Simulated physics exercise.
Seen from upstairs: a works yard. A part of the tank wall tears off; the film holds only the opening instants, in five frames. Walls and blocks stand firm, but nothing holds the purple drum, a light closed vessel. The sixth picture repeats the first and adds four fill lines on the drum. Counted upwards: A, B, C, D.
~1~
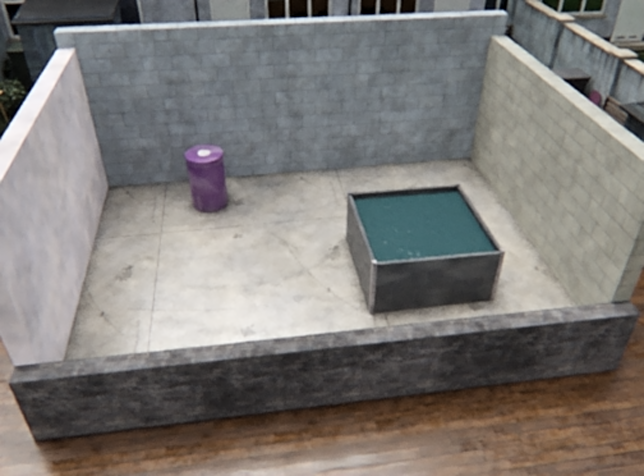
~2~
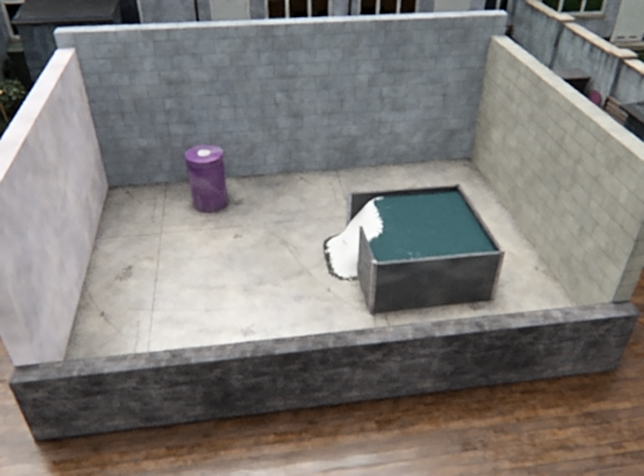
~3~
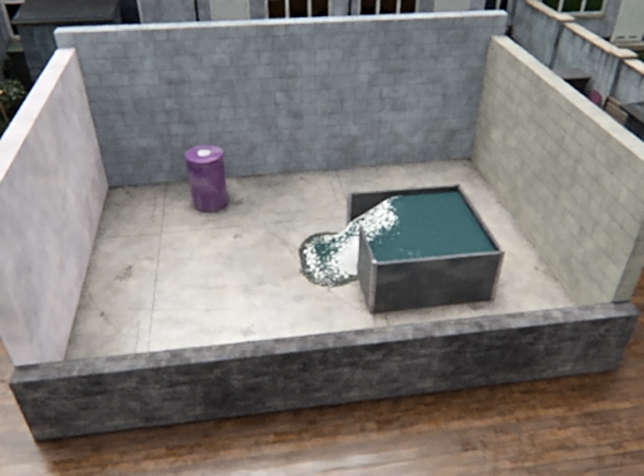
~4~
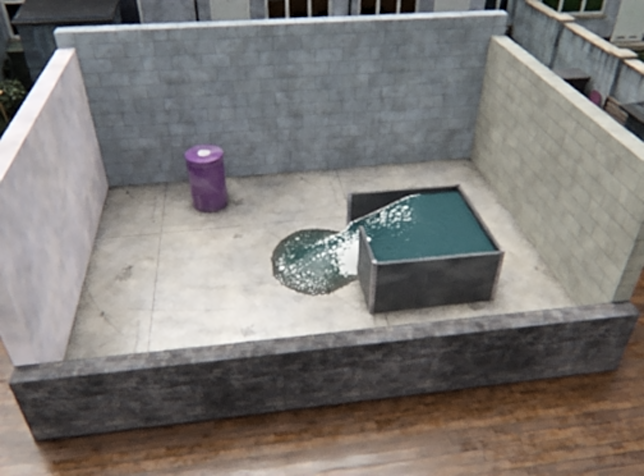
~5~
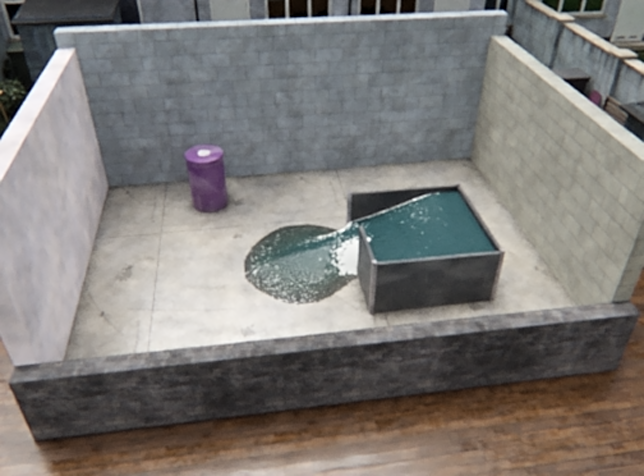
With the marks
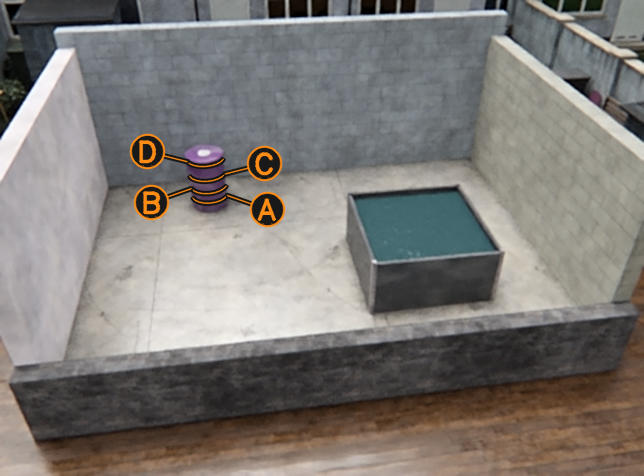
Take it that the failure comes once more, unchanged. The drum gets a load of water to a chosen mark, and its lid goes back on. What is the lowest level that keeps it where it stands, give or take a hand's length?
A.
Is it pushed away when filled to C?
No.
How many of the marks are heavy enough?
All four.
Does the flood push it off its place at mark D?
No, not at all.
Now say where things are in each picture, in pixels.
In the first picture, lid of the purple drum at (205, 153); tank full, its middle at (420, 225).
In the second picture, 1 % of the ground wet, in view closest to the drum at (331, 241).
In the third picture, 3 % of the ground wet, in view closest to the drum at (313, 238).
In the fourth picture, 5 % of the ground wet, in view closest to the drum at (295, 235).
In the fifth picture, lid of the purple drum at (205, 153); 7 % of the ground wet, in view closest to the drum at (270, 237).
On the marked copy, A at (210, 203); B at (208, 193); C at (207, 181); D at (205, 166); from the bottom up A, B, C, D.
Choosing A, it does not move.
Choosing B, it does not move.
Choosing C, it does not move.
Choosing D, it does not move.
